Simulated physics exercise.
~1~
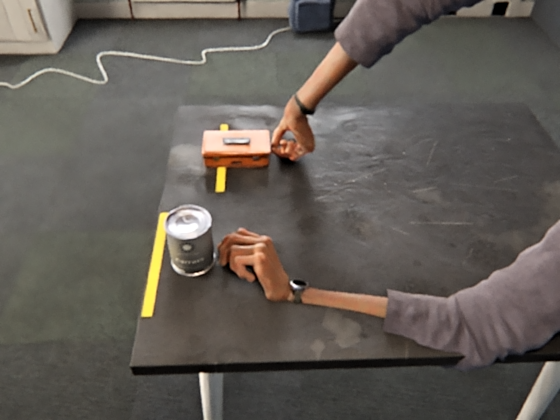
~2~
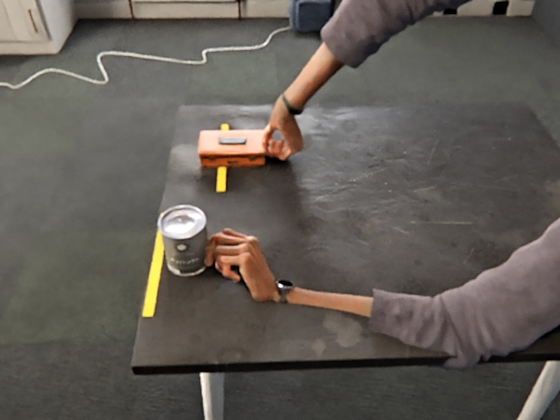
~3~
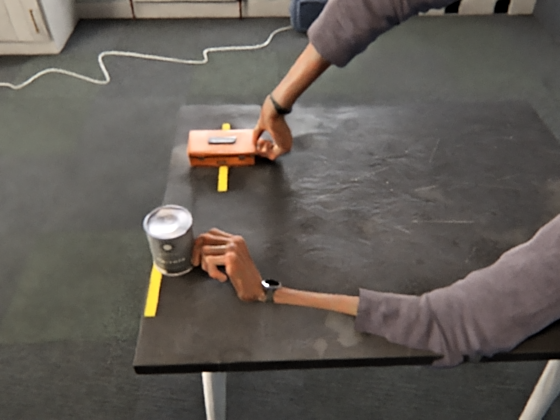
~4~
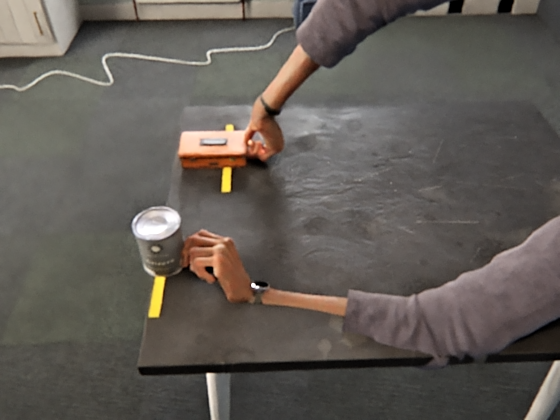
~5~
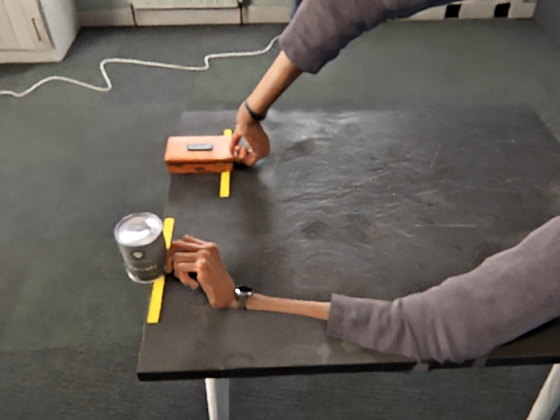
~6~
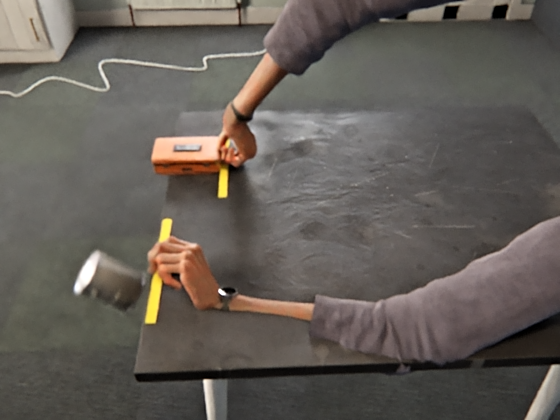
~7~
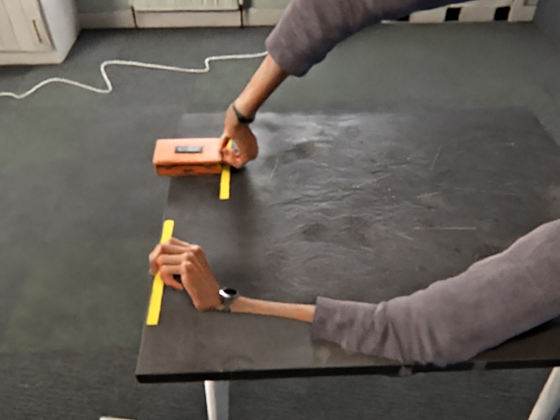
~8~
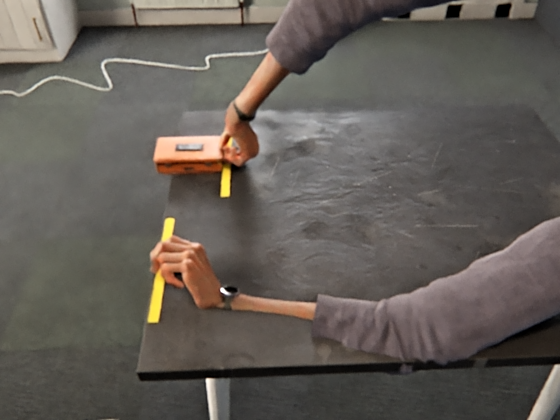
A grey tin pushed left by a hand tips off the table; an orange case stays.
